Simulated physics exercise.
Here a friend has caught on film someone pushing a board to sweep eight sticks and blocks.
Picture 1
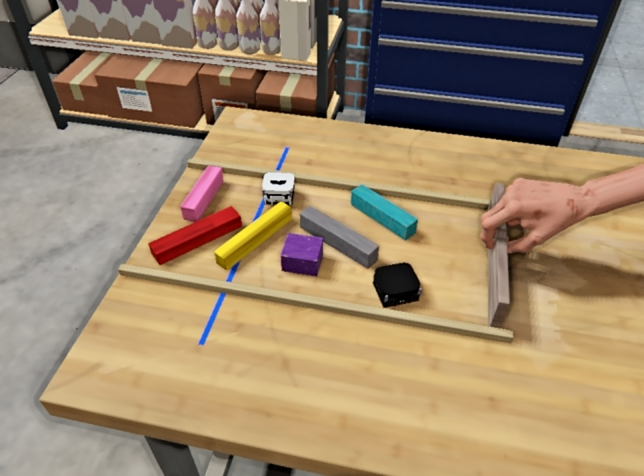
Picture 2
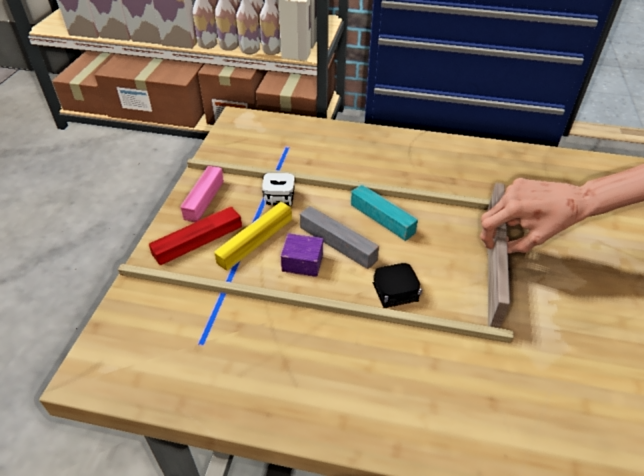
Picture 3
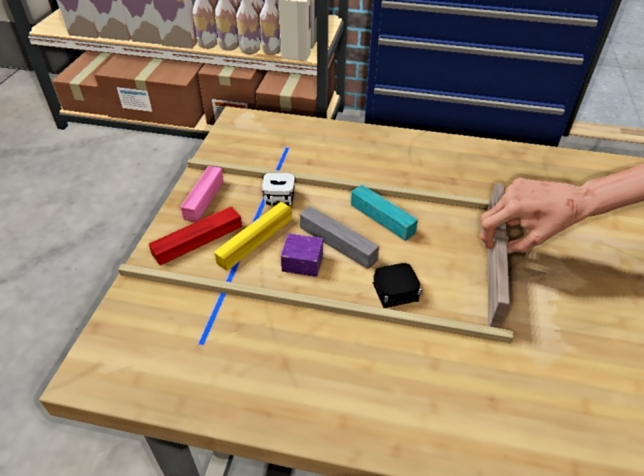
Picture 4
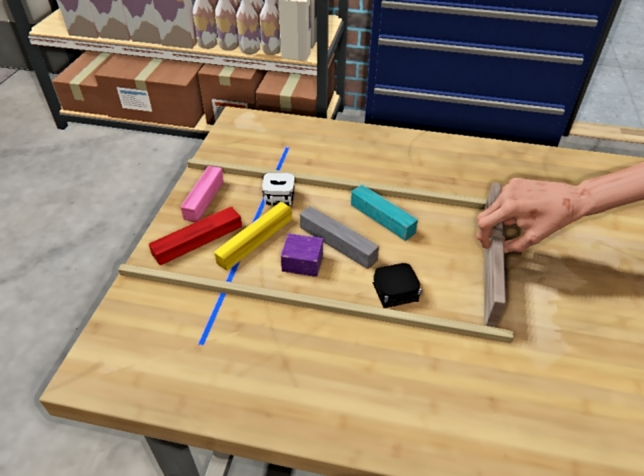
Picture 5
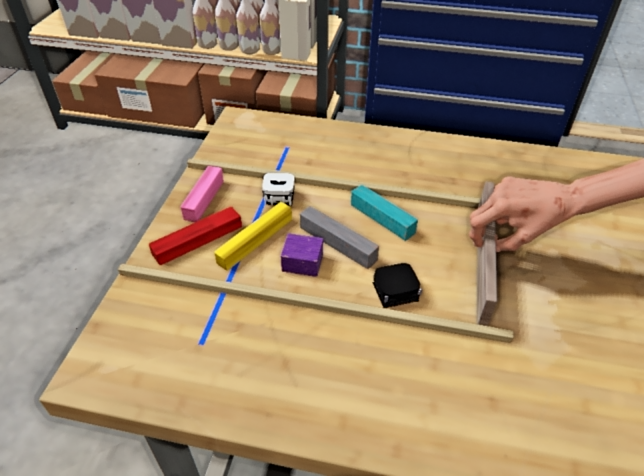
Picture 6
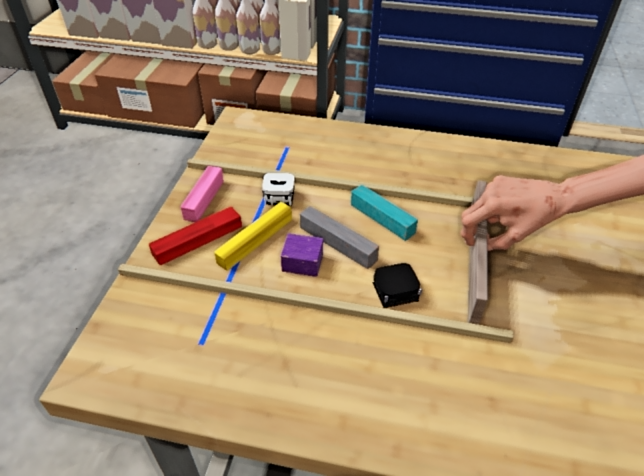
Hand sliding a grey board slightly left along a wooden table between two rails, with colourful sticks and blocks lying still.
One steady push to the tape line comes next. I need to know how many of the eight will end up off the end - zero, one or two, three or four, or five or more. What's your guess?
The table loses no piece at all.
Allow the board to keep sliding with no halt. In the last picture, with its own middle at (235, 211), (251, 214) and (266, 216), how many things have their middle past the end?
The numbers are 1, 0 and 0.
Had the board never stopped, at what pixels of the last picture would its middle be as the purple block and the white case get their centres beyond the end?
The middle is at (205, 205) when it's the purple block, and at (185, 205) when it's the white case.
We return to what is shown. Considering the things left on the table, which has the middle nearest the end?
That's the red stick.
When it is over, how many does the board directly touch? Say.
Looks like 2 of them, all told.
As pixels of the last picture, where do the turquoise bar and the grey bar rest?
The one named first is at (256, 194), the next at (229, 214).
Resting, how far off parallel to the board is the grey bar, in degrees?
Roughly 10° out of line.
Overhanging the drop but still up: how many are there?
Overhanging ones - 2.
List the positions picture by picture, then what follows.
In the first picture, pink stick (203, 193); red stick (197, 234); yellow stick (255, 235); board (497, 251); tape (252, 228).
In the second picture, red stick (197, 235); black case (396, 285).
In the third picture, yellow stick (255, 235); purple block (303, 255).
In the fourth picture, pink stick (203, 193); board (494, 250).
In the fifth picture, red stick (197, 235); grey bar (338, 237).
In the sixth picture, pink stick (203, 193); red stick (197, 235); yellow stick (255, 235); board (478, 248); tape (252, 228).
Early on, none off yet; pink stick at rest near (203, 193); red stick at rest near (197, 235); yellow stick at rest near (255, 235).
Finally, the number that fall off is zero.
